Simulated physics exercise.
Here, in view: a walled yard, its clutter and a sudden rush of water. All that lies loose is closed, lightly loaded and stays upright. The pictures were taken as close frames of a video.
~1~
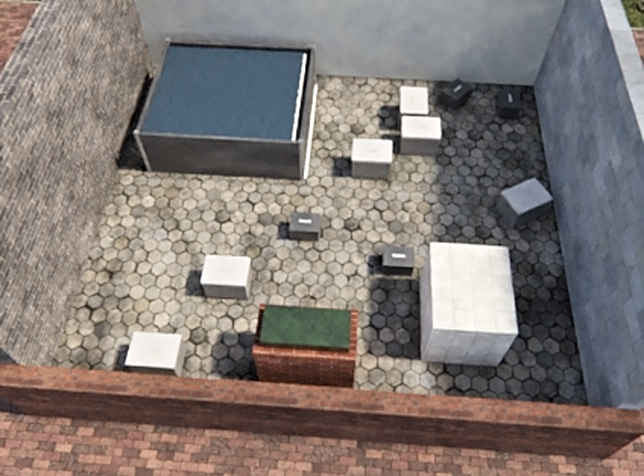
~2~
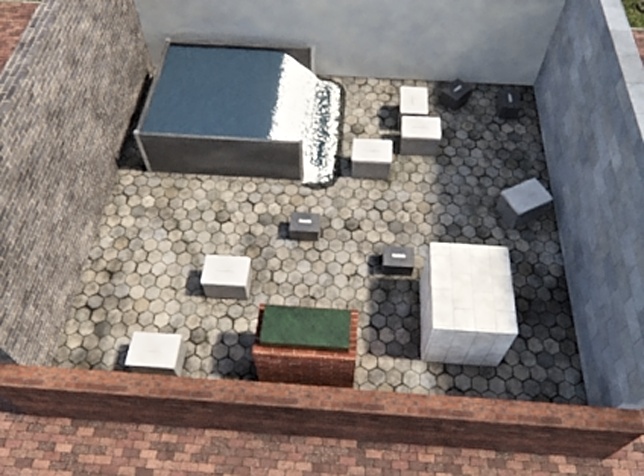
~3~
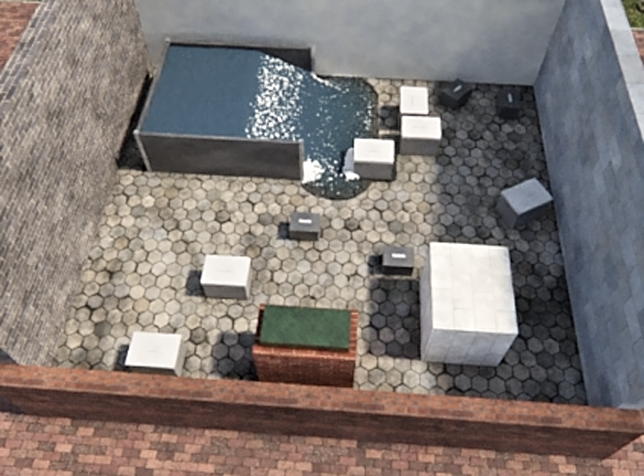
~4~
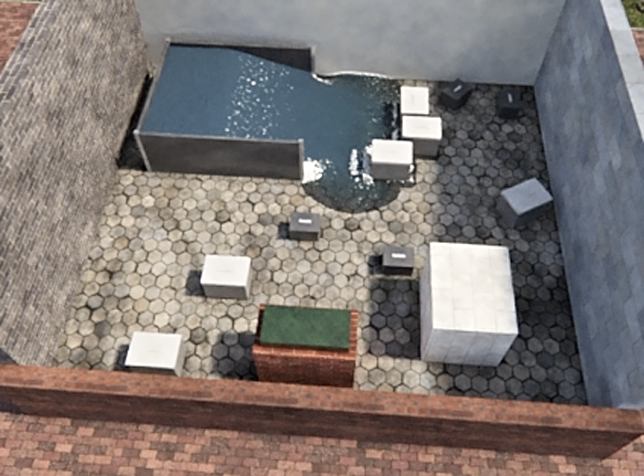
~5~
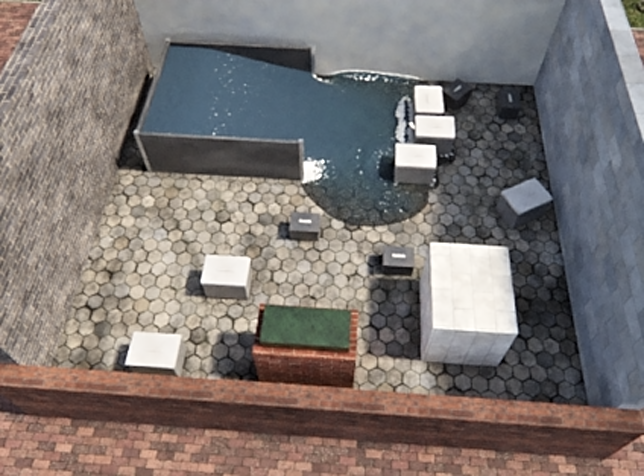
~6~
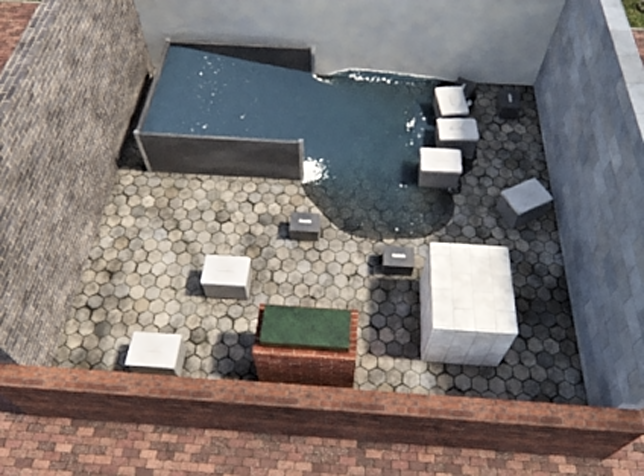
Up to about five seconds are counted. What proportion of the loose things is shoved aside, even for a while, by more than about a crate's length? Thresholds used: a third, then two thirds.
My call: Two thirds or above.
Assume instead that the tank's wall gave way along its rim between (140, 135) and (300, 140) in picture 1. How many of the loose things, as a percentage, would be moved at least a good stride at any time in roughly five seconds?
Close to 50 in a hundred.
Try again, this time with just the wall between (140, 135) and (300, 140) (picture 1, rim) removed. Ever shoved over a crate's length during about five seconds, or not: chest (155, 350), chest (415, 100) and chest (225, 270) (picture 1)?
Travels that far, falls short, travels that far.
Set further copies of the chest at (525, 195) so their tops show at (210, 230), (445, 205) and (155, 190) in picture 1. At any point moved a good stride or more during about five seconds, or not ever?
Stays put, shoved clear, stays put.
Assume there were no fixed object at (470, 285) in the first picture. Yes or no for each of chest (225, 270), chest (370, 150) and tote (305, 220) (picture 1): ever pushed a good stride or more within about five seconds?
Okay, so the first stayed in place, the second was pushed clear, and the third stayed in place.
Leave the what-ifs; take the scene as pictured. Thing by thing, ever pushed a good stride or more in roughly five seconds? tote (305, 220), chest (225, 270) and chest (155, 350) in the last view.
Object by object as listed: Travels that far, falls short and falls short.
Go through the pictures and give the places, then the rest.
The first frame shows a chest at (372, 150), on the bottom; a chest at (414, 100), on the bottom; 0 of 10 have shifted.
The second frame shows a chest at (372, 150) rests on the ground; a chest at (414, 100) rests on the ground; 0 of 10 have shifted.
The third frame shows a chest at (374, 150), on the bottom; a chest at (414, 100), on the bottom; 0 of 10 have shifted.
The fourth frame shows a chest at (392, 151), on the bottom, close to its start; a chest at (415, 100), on the bottom; 1 of 10 have shifted.
The fifth frame shows a chest at (416, 155) rests on the ground, a stride from its start; a chest at (429, 99), on the bottom, close to its start; 3 of 10 have shifted.
The sixth frame shows a chest at (441, 160), on the bottom, a stride from its start; a chest at (452, 100) rests on the ground, a stride from its start; 4 of 10 have shifted.
A moment on, 4 of 10 are well off their spots; 0 afloat.
Next, 6 of 10 are well off their spots; 6 afloat.
Later, 7 of 10 are well off their spots; 6 afloat.
In the end, 8 of 10 are well off their spots, and 8 have been at some point; 7 afloat.
